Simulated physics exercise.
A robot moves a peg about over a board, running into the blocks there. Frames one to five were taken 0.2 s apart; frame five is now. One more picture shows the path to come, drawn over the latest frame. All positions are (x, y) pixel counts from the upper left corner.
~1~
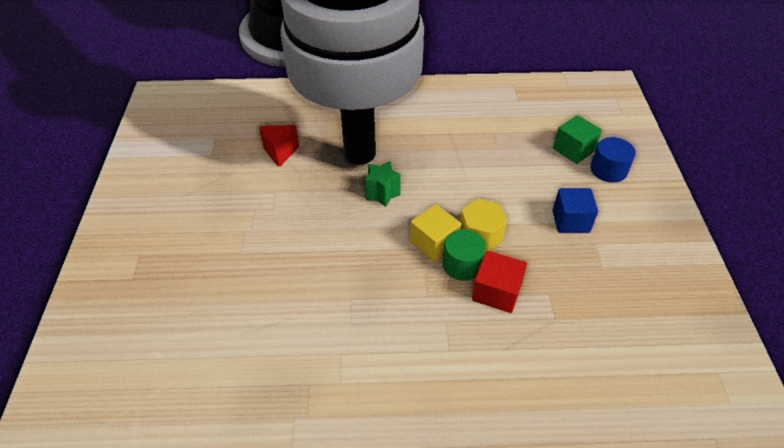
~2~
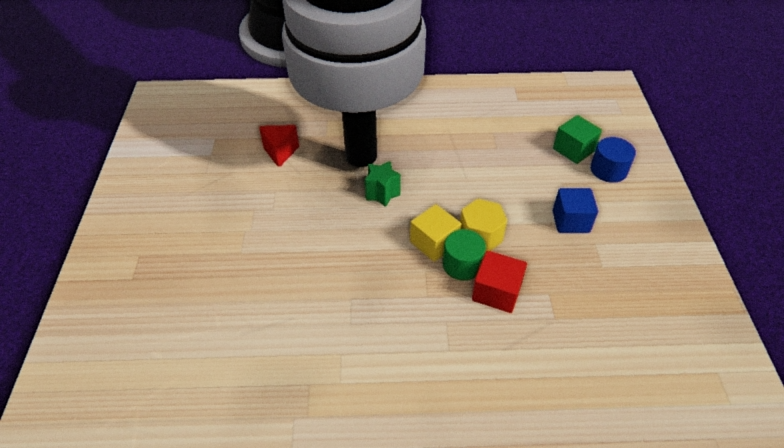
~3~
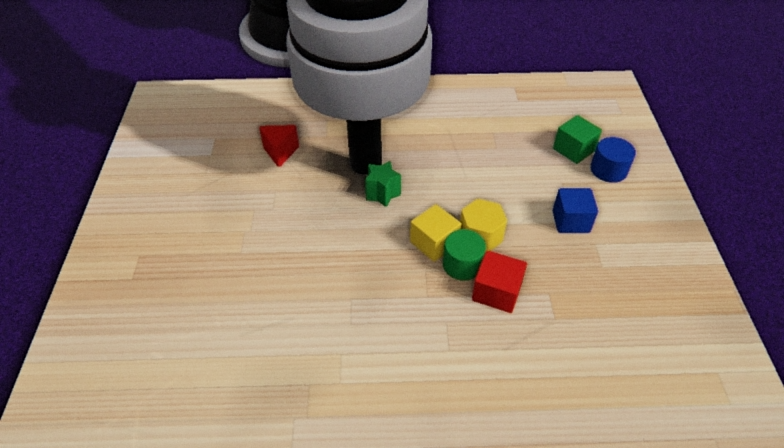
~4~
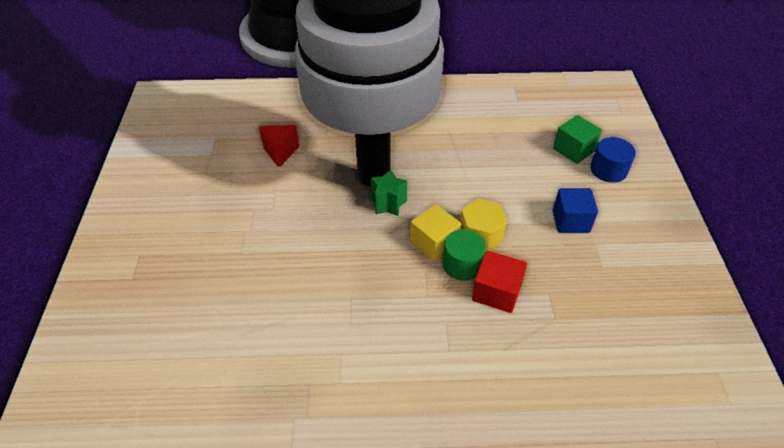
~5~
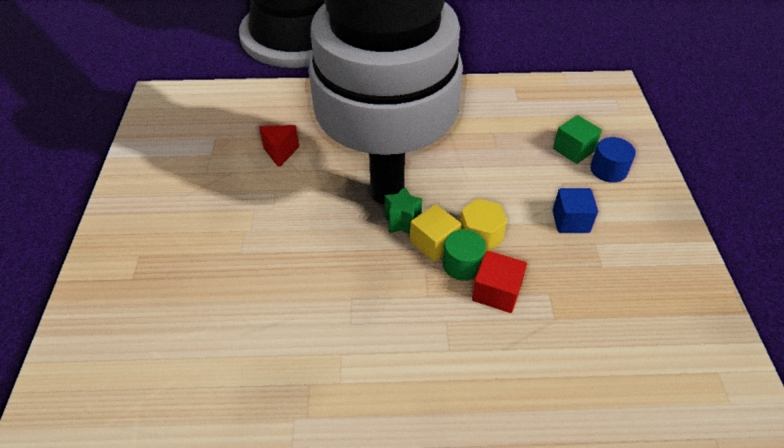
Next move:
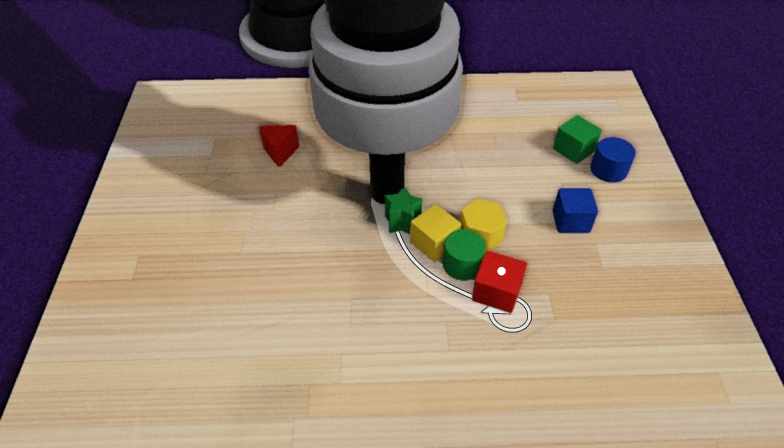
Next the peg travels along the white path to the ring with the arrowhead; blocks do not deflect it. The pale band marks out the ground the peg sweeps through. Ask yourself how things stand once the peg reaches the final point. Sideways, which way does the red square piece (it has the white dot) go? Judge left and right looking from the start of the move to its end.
The answer is left.
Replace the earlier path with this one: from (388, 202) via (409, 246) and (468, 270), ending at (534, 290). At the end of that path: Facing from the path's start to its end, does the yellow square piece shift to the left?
No.
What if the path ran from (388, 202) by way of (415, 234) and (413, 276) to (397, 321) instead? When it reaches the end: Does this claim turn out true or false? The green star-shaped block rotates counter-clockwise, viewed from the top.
Answer: True.
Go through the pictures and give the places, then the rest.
The first frame shows tip of the peg at (360, 154), middles of tops, green star-shaped block at (382, 173), yellow square piece at (436, 222), green round block at (465, 244), red square piece at (502, 271).
The second frame shows peg at (361, 157), nothing pushed.
The third frame shows peg at (366, 164), nothing pushed.
The fourth frame shows peg at (374, 176), green star-shaped block at (388, 183).
The fifth frame shows peg at (388, 193), green star-shaped block at (403, 201), yellow square piece at (436, 222), green round block at (465, 244), red square piece at (502, 271).
The line goes from (388, 202) via (404, 247) and (448, 285), ending at (510, 313); the dot is on the red square piece.
On the path given first. One third of the way, peg at (405, 239); green star-shaped block at (422, 251); yellow square piece at (459, 262), turned 30° anticlockwise; green round block at (501, 265); red square piece at (539, 289), turned 35° clockwise.
Two thirds of the way, peg at (451, 277); green star-shaped block at (443, 294), turned 45° clockwise; yellow square piece at (491, 288), turned 75° anticlockwise; green round block at (523, 268); red square piece at (556, 296), turned 35° clockwise.
At the end, peg at (512, 305); green star-shaped block at (448, 298), turned 70° clockwise; yellow square piece at (536, 327), turned 70° anticlockwise; green round block at (533, 265); red square piece at (566, 298), turned 35° clockwise.
